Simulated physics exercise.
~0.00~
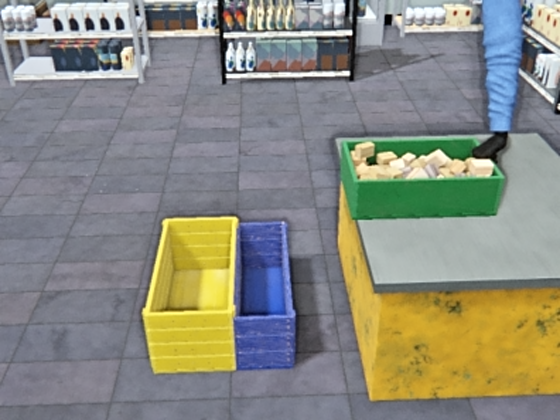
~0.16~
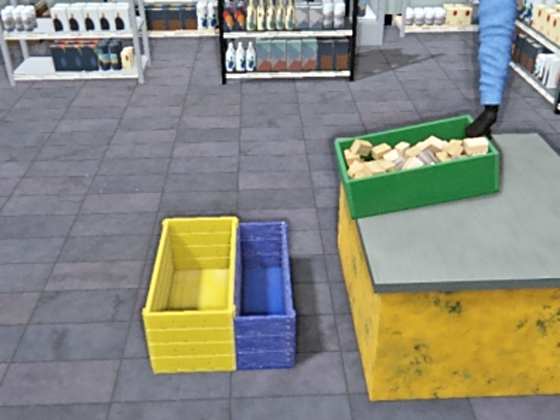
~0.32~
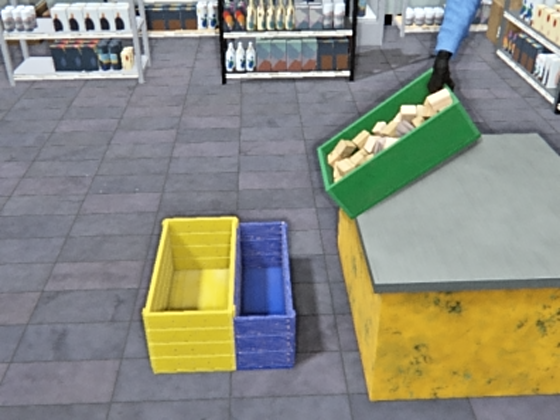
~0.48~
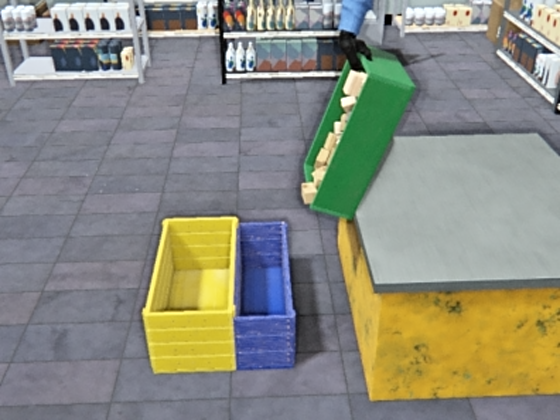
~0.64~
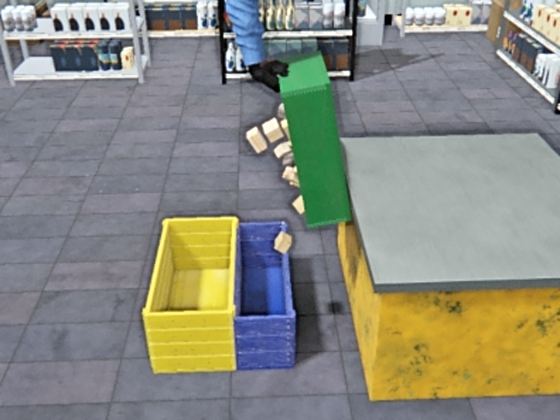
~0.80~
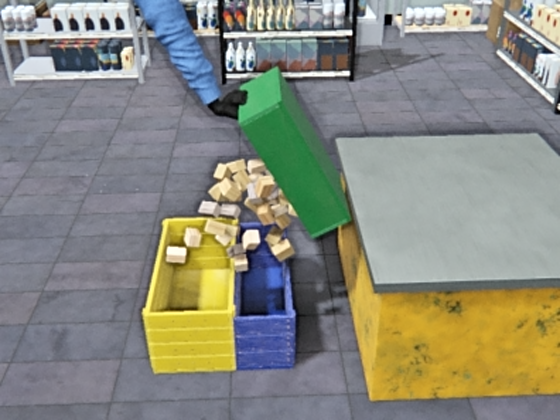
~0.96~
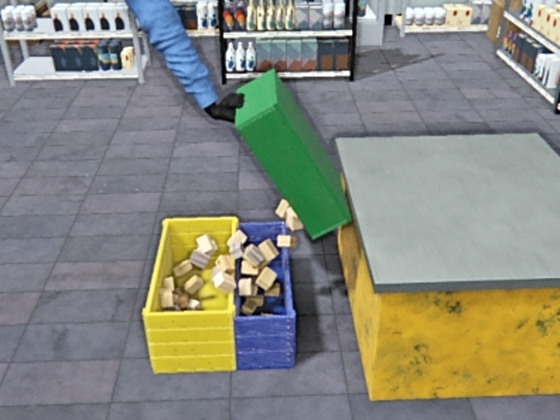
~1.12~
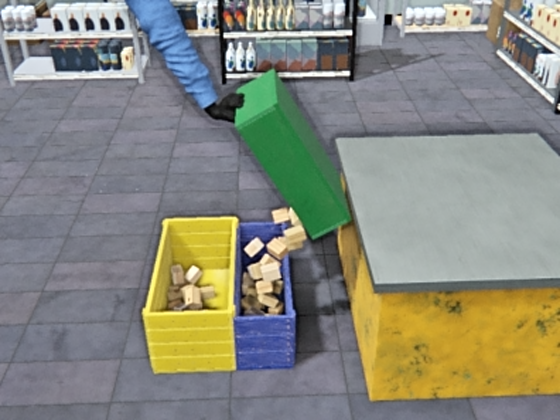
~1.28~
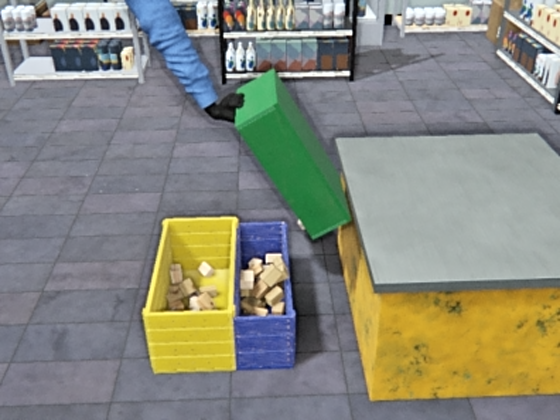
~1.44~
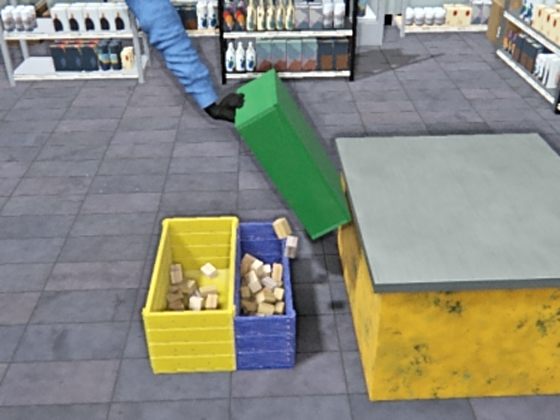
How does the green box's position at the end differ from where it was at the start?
At the start the green box lies flat on top of the bench at the right. By the end it is further left and slightly higher in view, tipped steeply over beside the bench's left edge.
